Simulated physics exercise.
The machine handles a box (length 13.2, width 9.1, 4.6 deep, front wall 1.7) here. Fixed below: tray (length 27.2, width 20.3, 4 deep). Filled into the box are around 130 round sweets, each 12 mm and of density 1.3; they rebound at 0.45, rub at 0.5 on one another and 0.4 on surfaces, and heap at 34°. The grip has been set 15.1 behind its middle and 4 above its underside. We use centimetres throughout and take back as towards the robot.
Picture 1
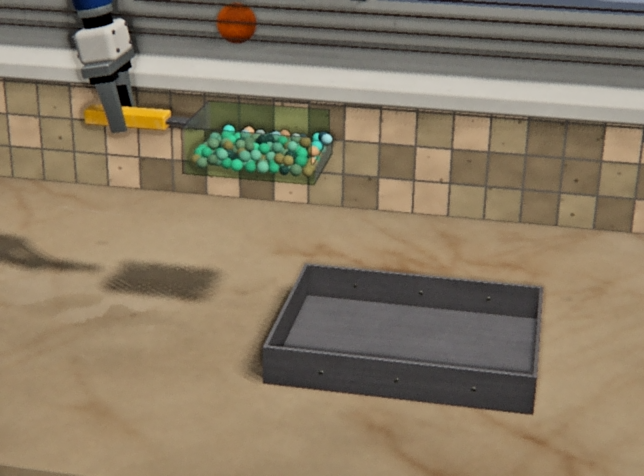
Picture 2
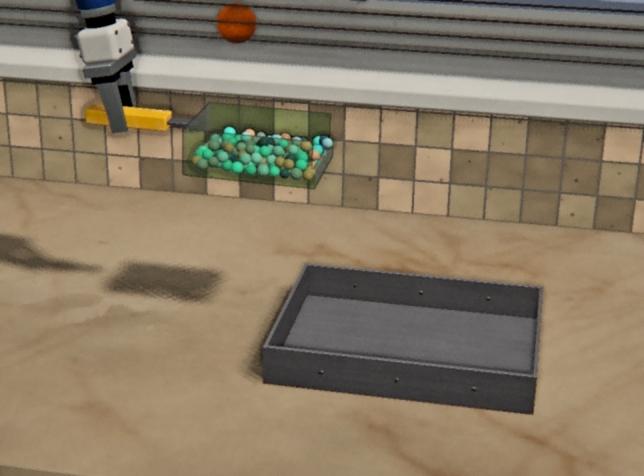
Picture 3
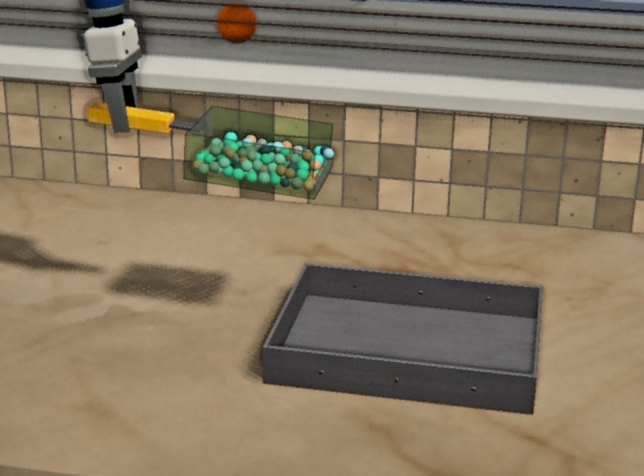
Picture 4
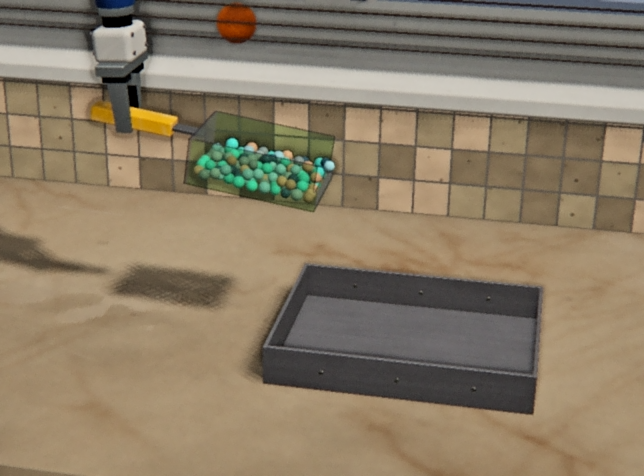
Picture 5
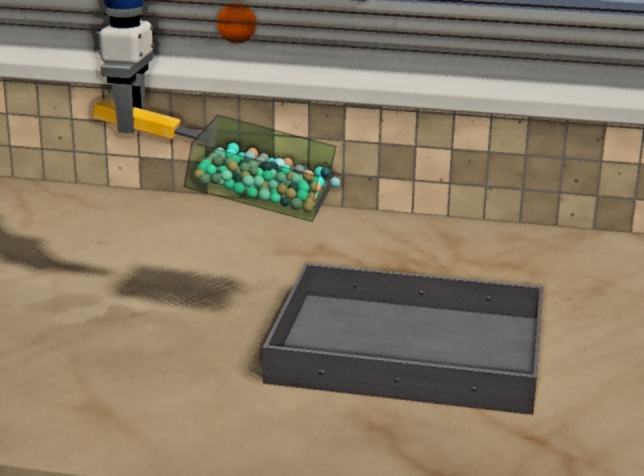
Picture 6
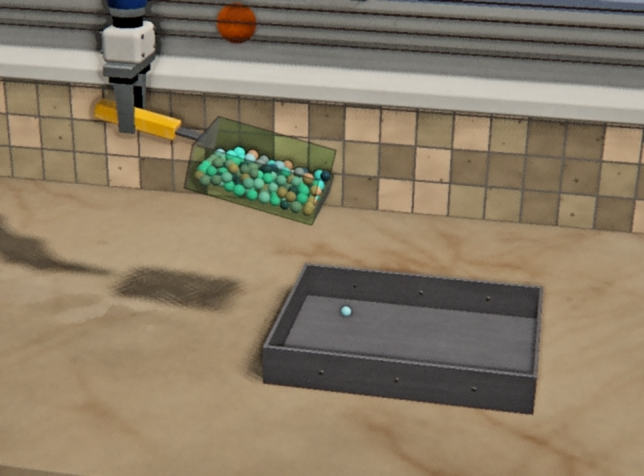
A marble-patterned counter with a tiled wall of beige and brown squares behind it is seen from slightly above by a still camera. A robotic arm with a yellow gripper piece holds a see-through green box of teal, green and brown balls at upper left, an orange ball is above, and an empty dark grey tray sits at lower right. The arm gradually tilts the box, its right side lowering, and one pale ball leaves it and lands in the tray.
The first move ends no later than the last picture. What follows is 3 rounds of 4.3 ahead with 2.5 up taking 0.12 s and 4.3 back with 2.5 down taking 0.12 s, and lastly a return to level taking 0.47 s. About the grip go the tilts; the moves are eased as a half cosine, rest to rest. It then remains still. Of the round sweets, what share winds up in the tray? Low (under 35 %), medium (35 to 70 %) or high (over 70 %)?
Medium.
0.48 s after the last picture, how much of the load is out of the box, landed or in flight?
Share gone: Around 35 %.
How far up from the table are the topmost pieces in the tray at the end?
When it all comes to rest, you'd measure around 1.5 cm up from the table.
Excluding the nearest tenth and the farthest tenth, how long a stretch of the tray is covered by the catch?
About 16 centimetres.
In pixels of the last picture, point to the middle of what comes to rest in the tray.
About (396, 345).
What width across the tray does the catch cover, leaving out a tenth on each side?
Around 14 cm across.
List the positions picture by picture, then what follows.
In the first frame, box floor at (259, 160), level; upper third of the load around (263, 145), from x 195 to 325, top at y 130; 133 in the box.
In the second frame, box floor at (260, 163), tilted 1° forward; upper third of the load around (264, 146), from x 195 to 325, top at y 135.
In the third frame, box floor at (260, 170), tilted 4° forward; upper third of the load around (257, 154), from x 200 to 330, top at y 140.
In the fourth frame, box floor at (260, 178), tilted 8° forward; upper third of the load around (242, 161), from x 200 to 330, top at y 145.
In the fifth frame, box floor at (260, 184), tilted 11° forward; upper third of the load around (233, 167), from x 200 to 335, top at y 150; 132 in the box, 1 in flight or on a rim.
In the sixth frame, box floor at (260, 187), tilted 12° forward; upper third of the load around (232, 169), from x 200 to 345, top at y 155; 132 in the box, 1 in the tray.
Then, 0.48 s after the last picture, tilted 12° forward, highest piece 20 above the table; 84 in the box, 34 in the tray, 15 in flight or on a rim.
Then, 0.95 s after the last picture, tilted 6° forward, highest piece 21 above the table; 71 in the box, 60 in the tray, 1 on the table or floor, 1 in flight or on a rim.
Then, 1.39 s after the last picture, level, highest piece 23 above the table; 71 in the box, 61 in the tray, 1 on the table or floor.
Then, 2.44 s after the last picture, level, highest piece 23 above the table; 71 in the box, 61 in the tray, 1 on the table or floor.
Final count, 71 in the box, 61 in the tray, 1 on the table or floor. That is 46 % in the tray.
